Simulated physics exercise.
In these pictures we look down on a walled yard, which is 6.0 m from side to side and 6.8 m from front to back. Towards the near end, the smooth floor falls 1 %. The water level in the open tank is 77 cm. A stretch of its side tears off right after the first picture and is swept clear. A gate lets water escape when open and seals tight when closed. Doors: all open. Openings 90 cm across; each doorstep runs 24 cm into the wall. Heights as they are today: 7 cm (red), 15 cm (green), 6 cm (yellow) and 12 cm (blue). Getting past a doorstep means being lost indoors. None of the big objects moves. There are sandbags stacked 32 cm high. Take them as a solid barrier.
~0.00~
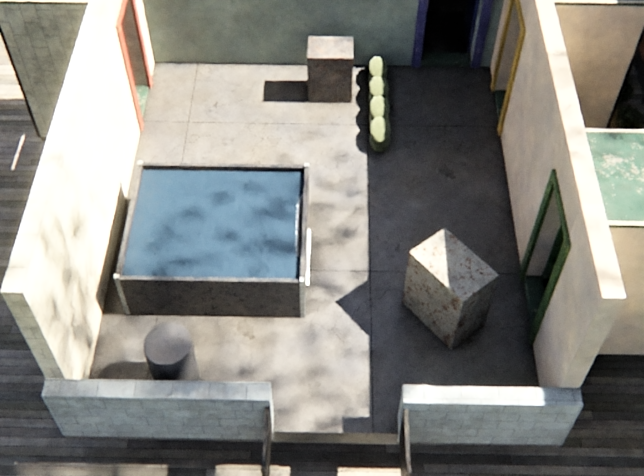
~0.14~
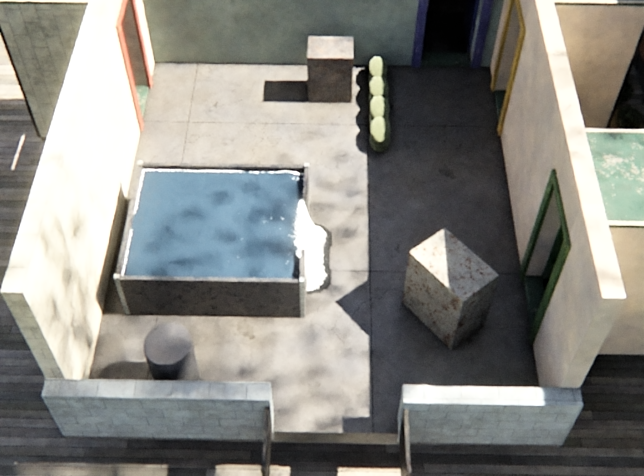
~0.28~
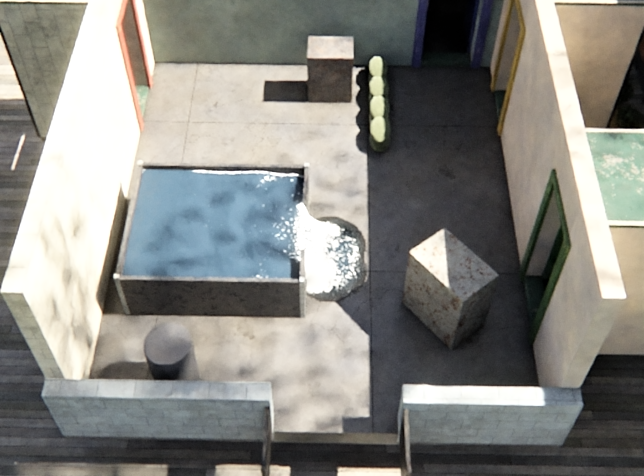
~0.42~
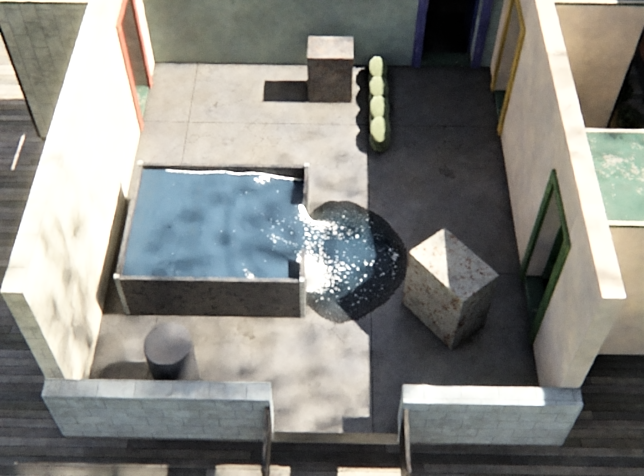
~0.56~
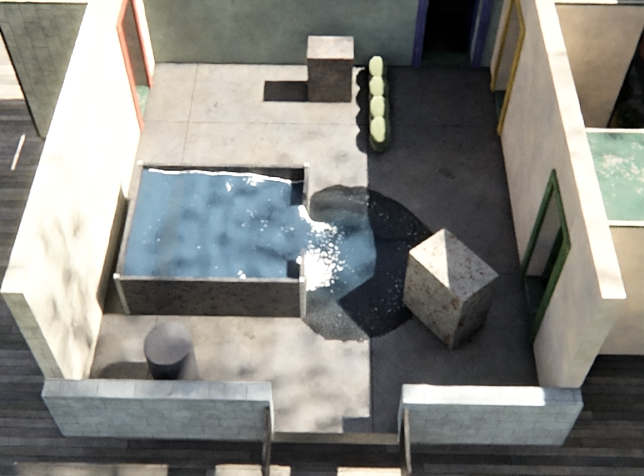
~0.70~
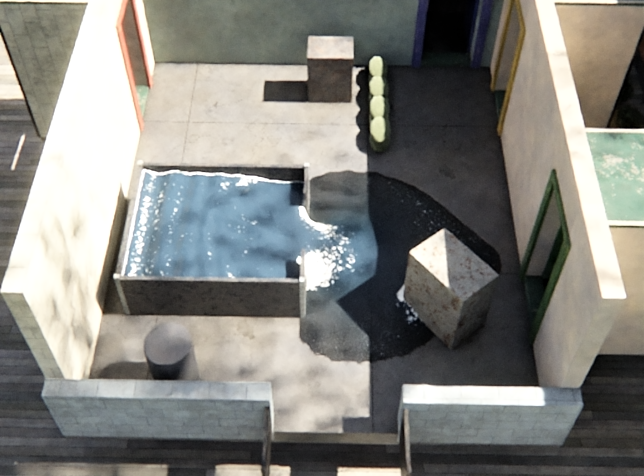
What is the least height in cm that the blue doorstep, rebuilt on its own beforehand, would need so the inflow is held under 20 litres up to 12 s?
Around 22 cm would be enough.
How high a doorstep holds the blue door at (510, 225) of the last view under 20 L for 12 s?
Minimum: About 33 cm.
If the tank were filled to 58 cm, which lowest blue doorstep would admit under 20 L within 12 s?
About 14.5 centimetres.
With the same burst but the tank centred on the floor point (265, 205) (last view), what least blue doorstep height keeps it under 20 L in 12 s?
Roughly 21 cm is needed.
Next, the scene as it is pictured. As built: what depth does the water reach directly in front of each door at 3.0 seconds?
Lab note, cm: Red 0; green 15; yellow 11; blue 23.
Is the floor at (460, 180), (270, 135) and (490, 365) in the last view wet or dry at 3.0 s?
First wet through, second bone-dry, third wet through.
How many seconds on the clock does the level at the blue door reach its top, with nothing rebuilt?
About 3.2 seconds.
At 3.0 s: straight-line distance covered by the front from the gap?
Roughly 5.2 metres.
After 1.4 s water covers 30 % of the floor, deepest (47 cm) near (310, 257); it has not reached the blue door.
After 3.0 s water covers 45 % of the floor, deepest (32 cm) near (478, 72); 23 cm at the blue door, 7 litres in over its 12 cm doorstep.
After 12.0 s water covers 90 % of the floor, deepest (17 cm) near (430, 417); 8 cm at the blue door, 163 litres in over its 12 cm doorstep.
At the blue door as built, the water arrived by 2.6 s and peaked near 26 cm at 3.2 s.
With a doorstep of 18 cm, 53 litres would have come in within the 12 s; with 24.5 cm, 9 litres. So under 20 litres takes about 22 cm.
